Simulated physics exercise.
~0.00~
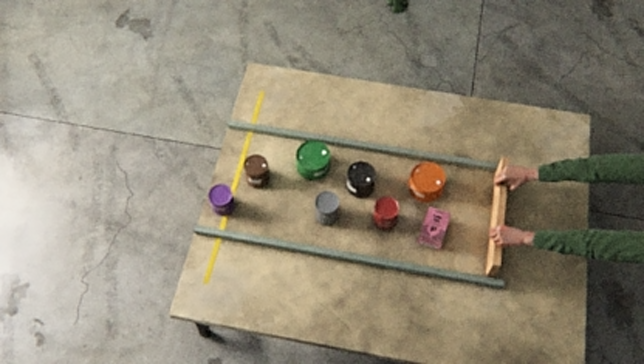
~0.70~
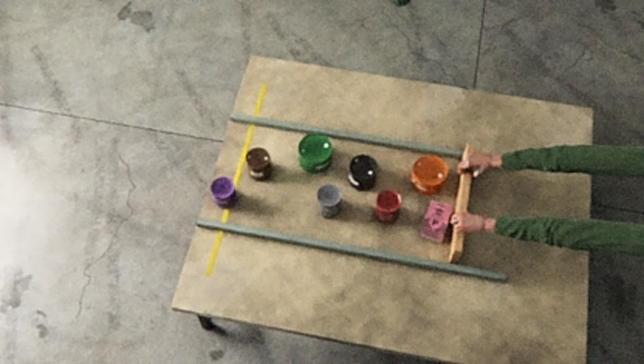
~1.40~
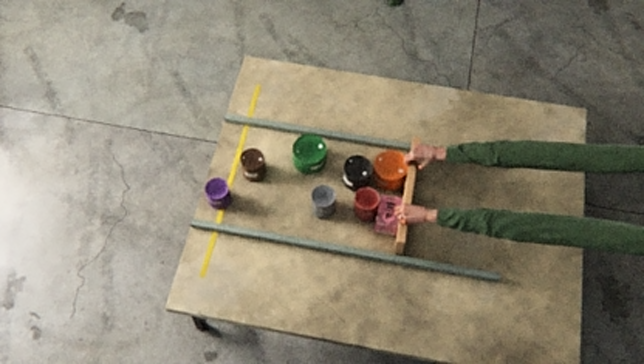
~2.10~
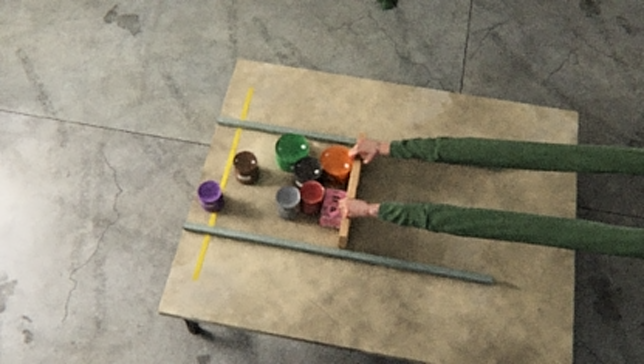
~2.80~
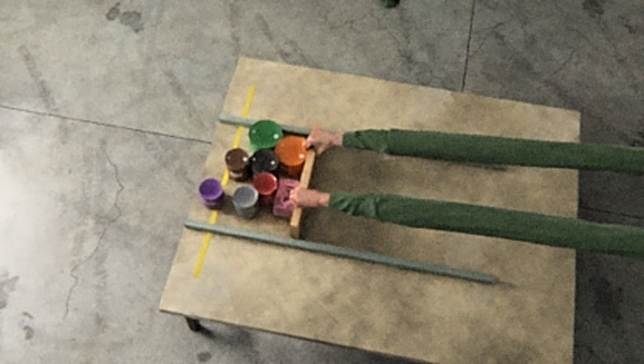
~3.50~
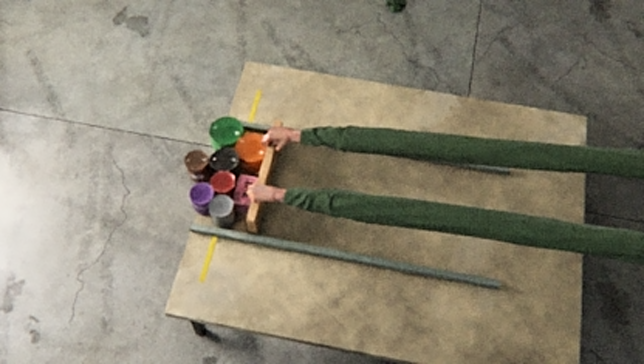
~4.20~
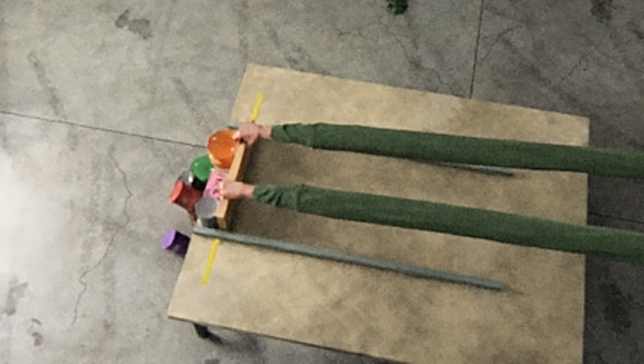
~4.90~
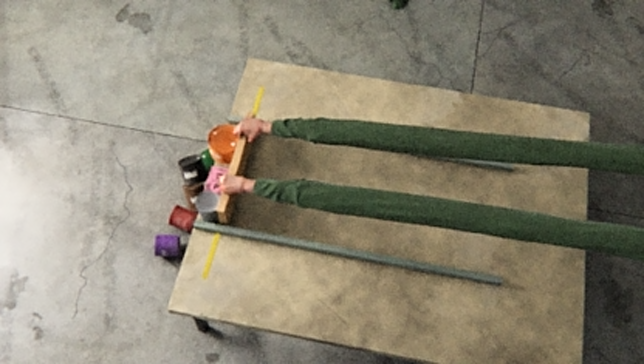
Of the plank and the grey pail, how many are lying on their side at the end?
Neither of them is lying on its side. The plank is still upright in the person's hands, and the grey pail is still standing near the platform's left edge.
On a low platform above a grey concrete floor, colourful tubs and a pink box stand between two battens, with a plank upright behind them. Two green-sleeved arms push the plank left, and it reaches the pink box and orange canister first. The red pail and black canister are soon swept along, then the green and brown canisters join the tightening cluster. The crowd crosses the yellow tape and the leading tubs spill over the left edge. The plank stops near the tape, with the red and purple pails and the black, green and brown canisters lost, while the orange canister, pink box and grey pail stay on.
